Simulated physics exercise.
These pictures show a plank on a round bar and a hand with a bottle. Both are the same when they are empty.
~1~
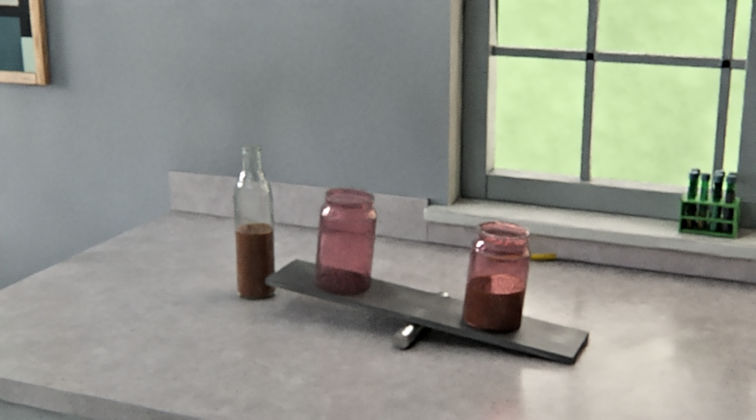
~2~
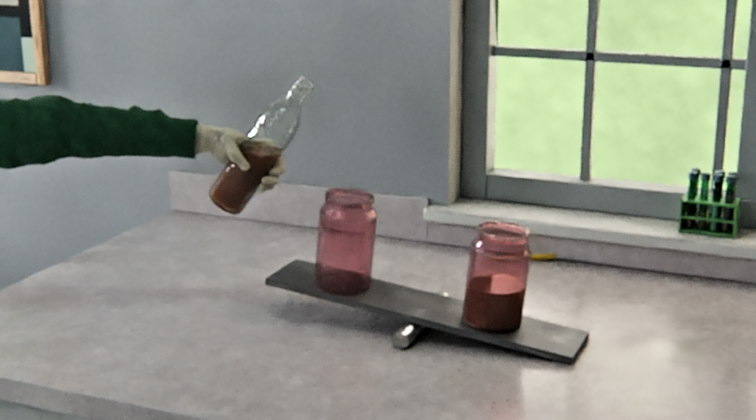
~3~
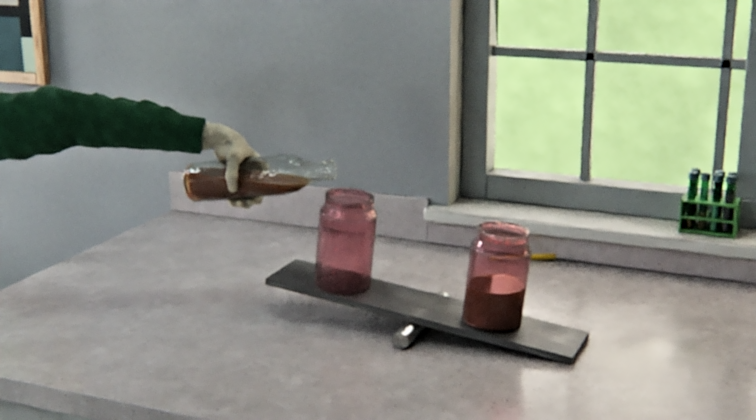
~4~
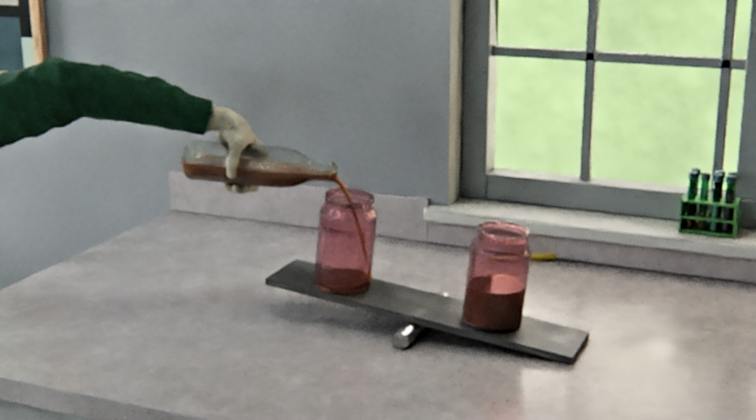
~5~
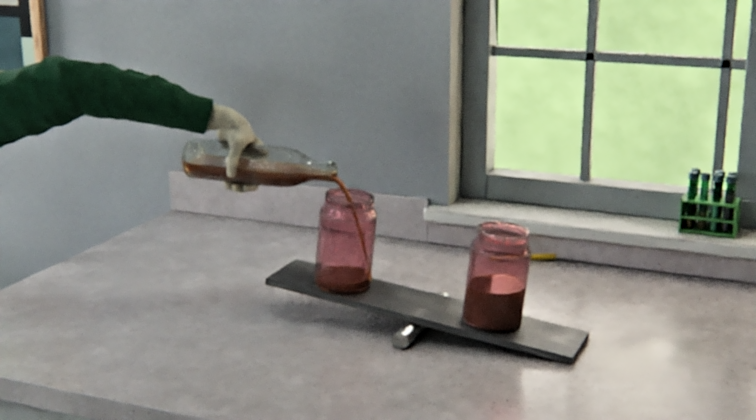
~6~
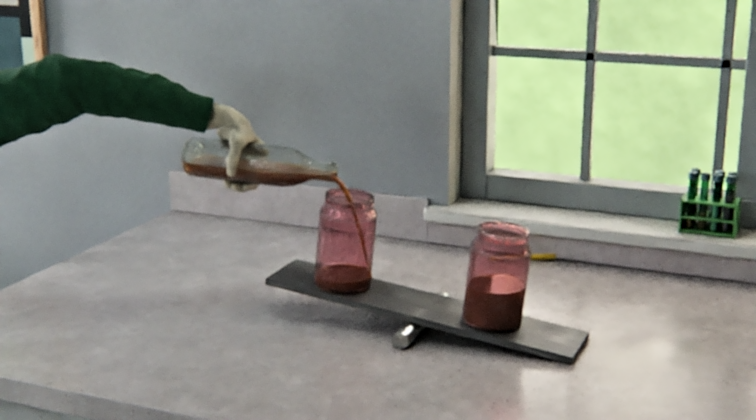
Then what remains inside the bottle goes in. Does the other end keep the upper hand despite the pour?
No, it tips over.
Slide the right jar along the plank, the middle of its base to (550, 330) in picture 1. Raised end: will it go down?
Once the pour is done, it stays where it is.
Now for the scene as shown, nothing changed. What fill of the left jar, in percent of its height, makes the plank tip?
Around 25 per cent, I'd say.
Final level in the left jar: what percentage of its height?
Close to 40 in every hundred of its height.
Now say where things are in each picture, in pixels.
Nothing is moving yet; bottle (254, 219) about half full; left jar (346, 238) empty, raised; right jar (497, 274) about a third full, on the low side, in the first picture.
The bottle is picked up; round bar (402, 339); left jar (346, 238) empty, in the second picture.
The bottle leans over the left jar; bottle (263, 176) tipped 80° with all of its load; left jar (346, 238) empty, in the third picture.
The cocoa is flowing; round bar (402, 339); left jar nearly empty, surface at (343, 277); right jar about a third full, surface at (497, 284), in the fourth picture.
The cocoa is flowing; bottle (263, 165) tipped 90° with nearly all of its load; left jar (346, 238) nearly empty, in the fifth picture.
The cocoa is flowing; round bar (402, 339); left jar nearly empty, surface at (343, 273); right jar about a third full, surface at (497, 284), in the sixth picture.
Next, the left jar is about a quarter full; the plank leans as before.
After that, the left jar is about a third full; the plank has swung over, and that end is down.
Finally, the left jar is about a third full; the plank has swung over, and that end is down.
